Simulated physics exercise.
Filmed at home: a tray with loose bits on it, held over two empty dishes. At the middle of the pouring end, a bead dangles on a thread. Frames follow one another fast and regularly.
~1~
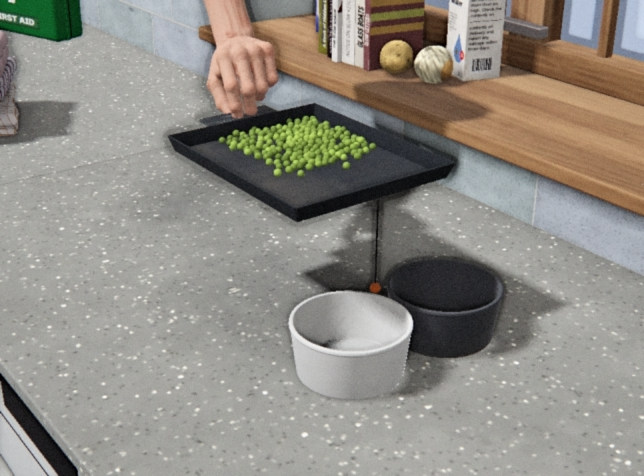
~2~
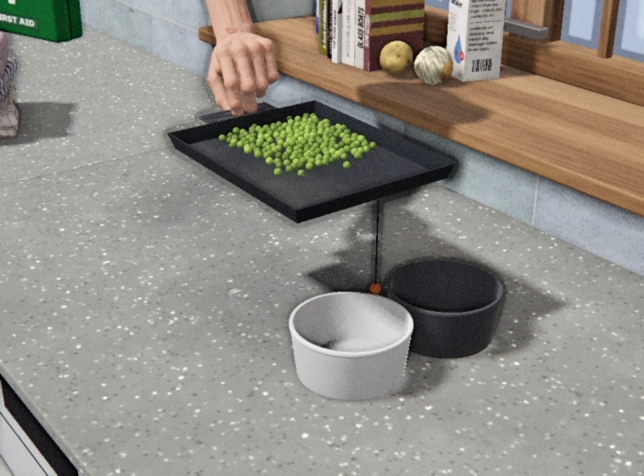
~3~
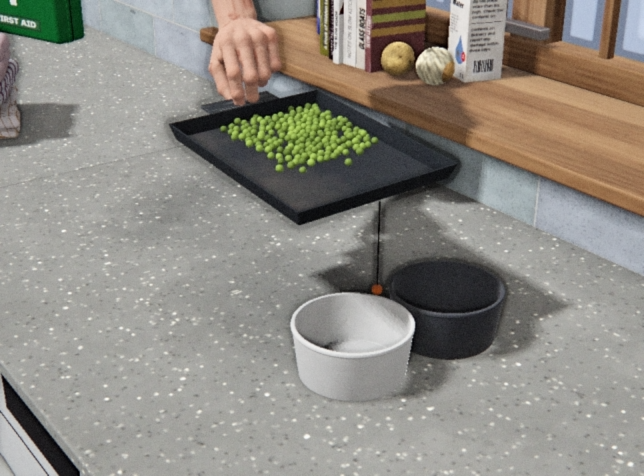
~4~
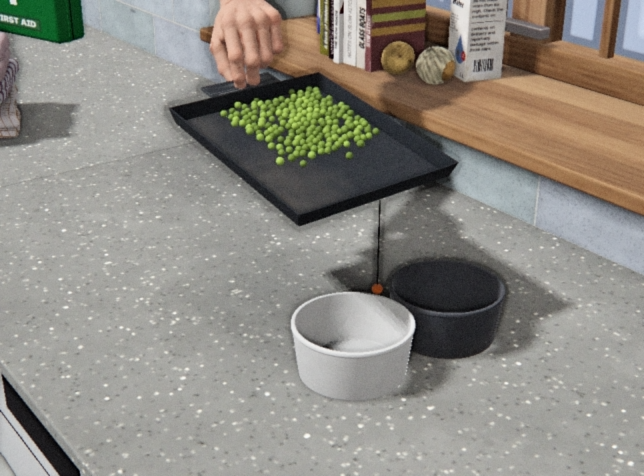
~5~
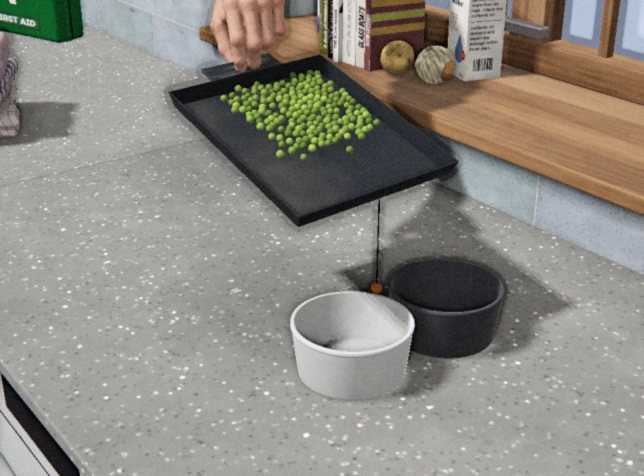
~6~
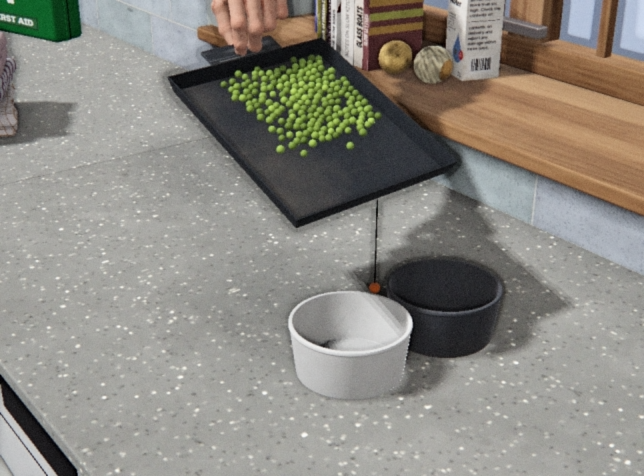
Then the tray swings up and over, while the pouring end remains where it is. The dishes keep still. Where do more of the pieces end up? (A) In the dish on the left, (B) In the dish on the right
In the dish on the left.
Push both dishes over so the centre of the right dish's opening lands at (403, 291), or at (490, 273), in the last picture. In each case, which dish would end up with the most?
Try 1: The left-side dish; try 2: The left-side dish.
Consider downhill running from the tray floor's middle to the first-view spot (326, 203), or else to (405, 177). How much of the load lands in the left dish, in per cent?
Lab note: Try one about 50 %, try two 0 %.
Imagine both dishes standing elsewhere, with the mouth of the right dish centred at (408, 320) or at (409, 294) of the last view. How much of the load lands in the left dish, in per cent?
Trial 1 around 40 percent, trial 2 around 50 percent.
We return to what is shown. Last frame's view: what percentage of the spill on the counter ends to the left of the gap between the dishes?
I reckon around 50 per cent.
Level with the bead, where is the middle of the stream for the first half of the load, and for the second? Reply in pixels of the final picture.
About (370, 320), and after that about (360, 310).
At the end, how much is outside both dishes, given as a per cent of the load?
My guess is about 40 percent.
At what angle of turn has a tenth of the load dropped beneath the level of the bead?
Reading: Some 65°.
Just after the last frame, tray tipped steeply; roughly two thirds on the tray; about a tenth in the left dish; just a few in the right dish; about a tenth outside both; roughly a quarter in the air.
A moment on, tray tipped past a quarter turn; about a tenth on the tray; roughly a quarter in the left dish; about a tenth in the right dish; roughly a third outside both; roughly a quarter in the air.
Further on, tray tipped past a quarter turn; roughly half in the left dish; about a tenth in the right dish; roughly a third outside both.
When it is over, tray tipped past a quarter turn; roughly half in the left dish; about a tenth in the right dish; roughly a third outside both.
